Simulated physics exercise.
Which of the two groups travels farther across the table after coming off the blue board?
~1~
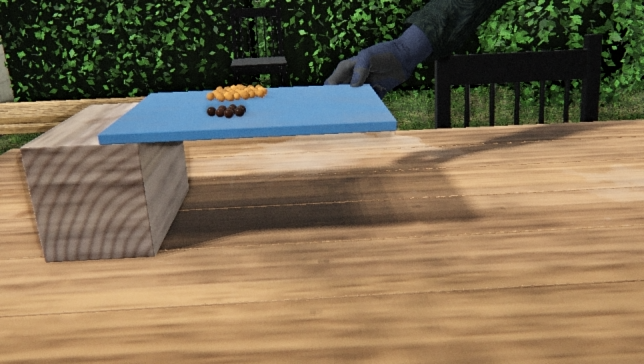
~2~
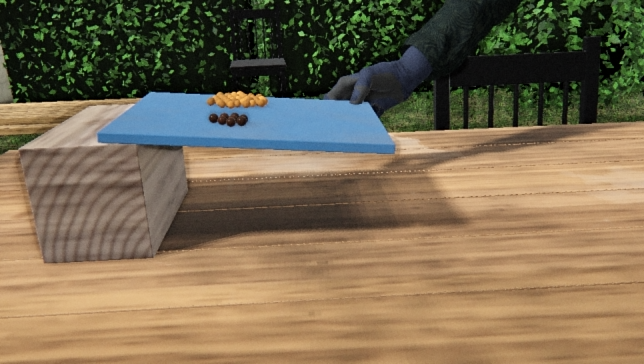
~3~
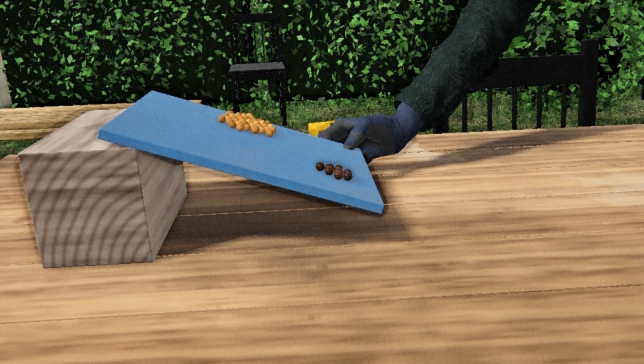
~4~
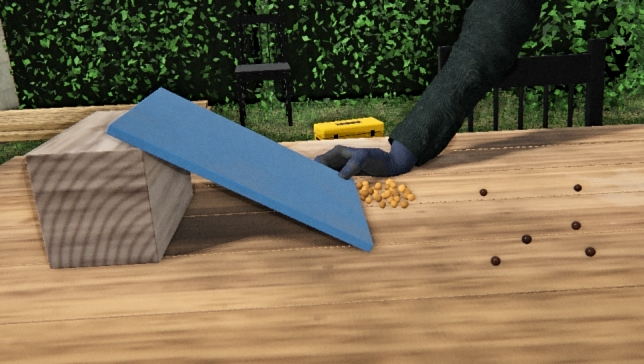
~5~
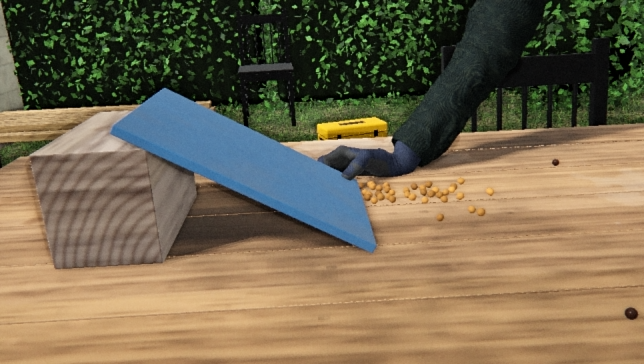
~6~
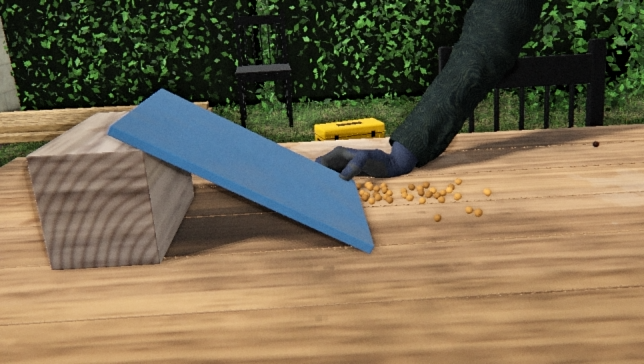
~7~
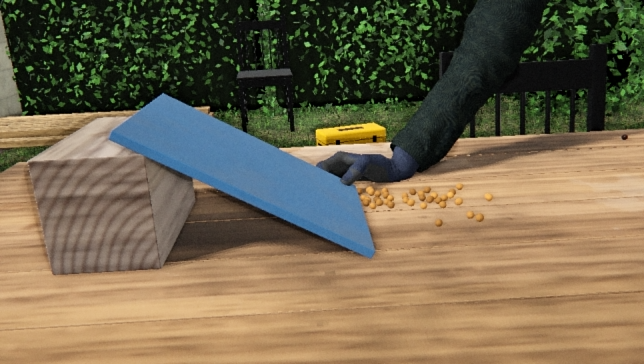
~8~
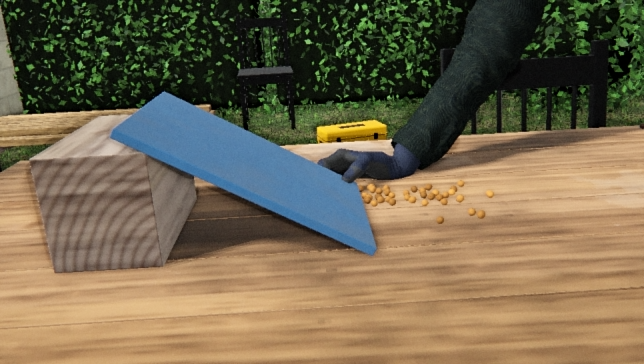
The small dark balls at the front go farther, rolling well away across the table and out of sight, while the orange bits stay fairly close to the board's lower end.
